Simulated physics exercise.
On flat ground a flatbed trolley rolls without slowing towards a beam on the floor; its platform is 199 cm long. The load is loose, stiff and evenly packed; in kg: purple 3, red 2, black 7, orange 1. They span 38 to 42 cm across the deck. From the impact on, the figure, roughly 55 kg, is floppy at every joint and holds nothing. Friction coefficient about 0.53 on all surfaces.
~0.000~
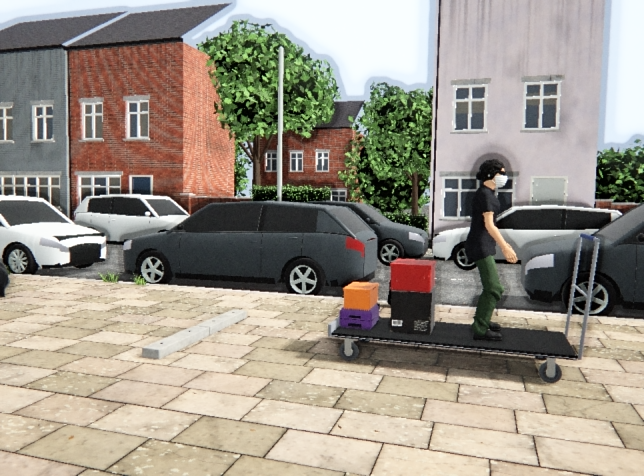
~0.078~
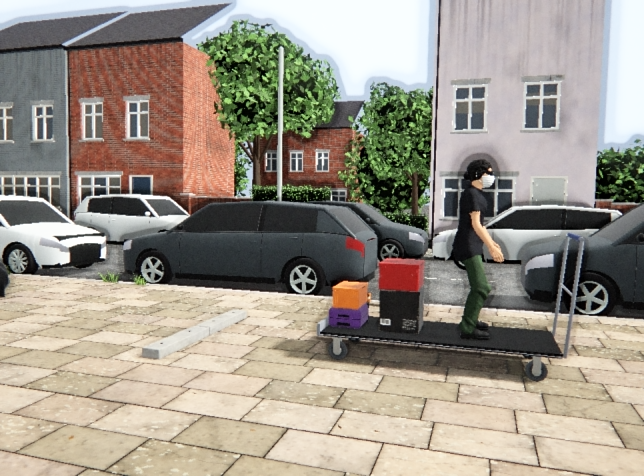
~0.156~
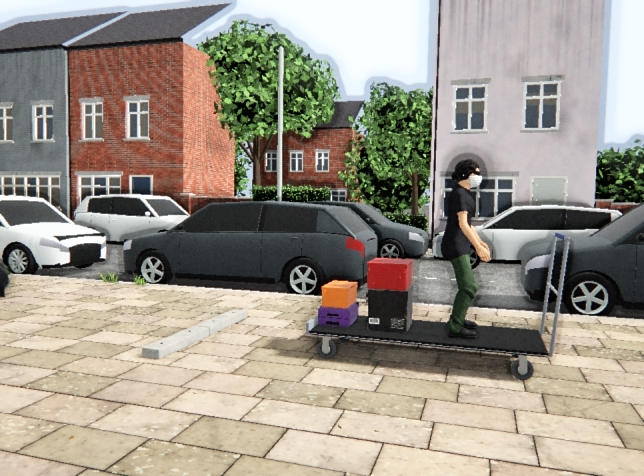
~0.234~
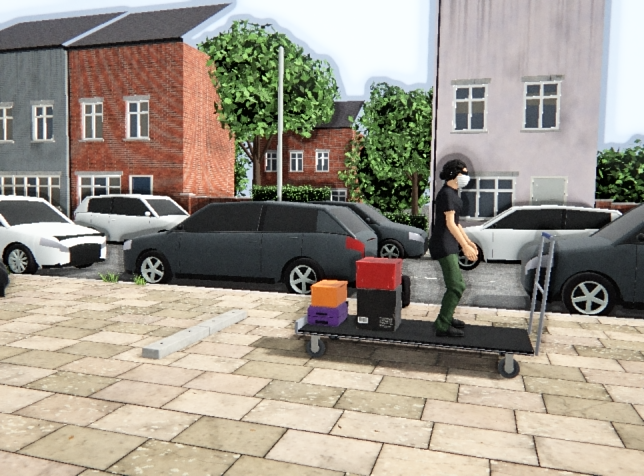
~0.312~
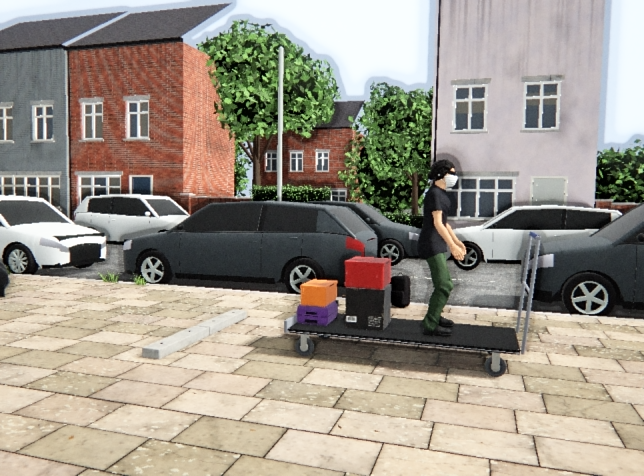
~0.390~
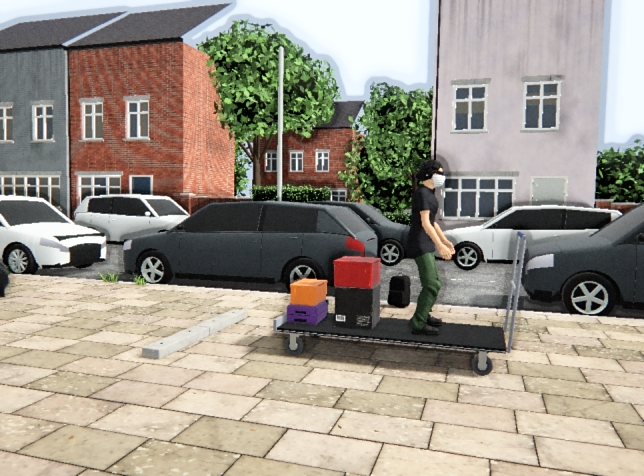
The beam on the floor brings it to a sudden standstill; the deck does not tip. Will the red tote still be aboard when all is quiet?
The red tote remains on the deck.
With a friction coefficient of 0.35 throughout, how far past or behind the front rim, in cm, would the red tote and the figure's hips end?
Then red 30 past, hips 90 behind.
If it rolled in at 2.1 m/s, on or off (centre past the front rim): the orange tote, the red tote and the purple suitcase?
Then orange off, red off, purple on.
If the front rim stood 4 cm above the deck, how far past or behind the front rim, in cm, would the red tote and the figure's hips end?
Then red 50 behind, hips 100 behind.
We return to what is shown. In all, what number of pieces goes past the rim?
1 of them.
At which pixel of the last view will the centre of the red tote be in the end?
Around (244, 265).
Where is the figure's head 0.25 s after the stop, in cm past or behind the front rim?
Some 100 cm behind it.
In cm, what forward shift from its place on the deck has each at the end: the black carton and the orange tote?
Black 20, orange 60.
The wheels strike at 1.11 s.
After 1.36 s the red tote is 48 cm behind the rim, tilted 0°, near (245, 265) in the last picture's view.
After 1.66 s the red tote is 47 cm behind the rim, tilted 0°, near (244, 265) in the last picture's view.
After 2.11 s the red tote is 47 cm behind the rim, tilted 0°, near (244, 265) in the last picture's view.
Final state at 5.0 s, past the rim, orange tote; behind it, purple suitcase, red tote, black carton and the figure's hips.
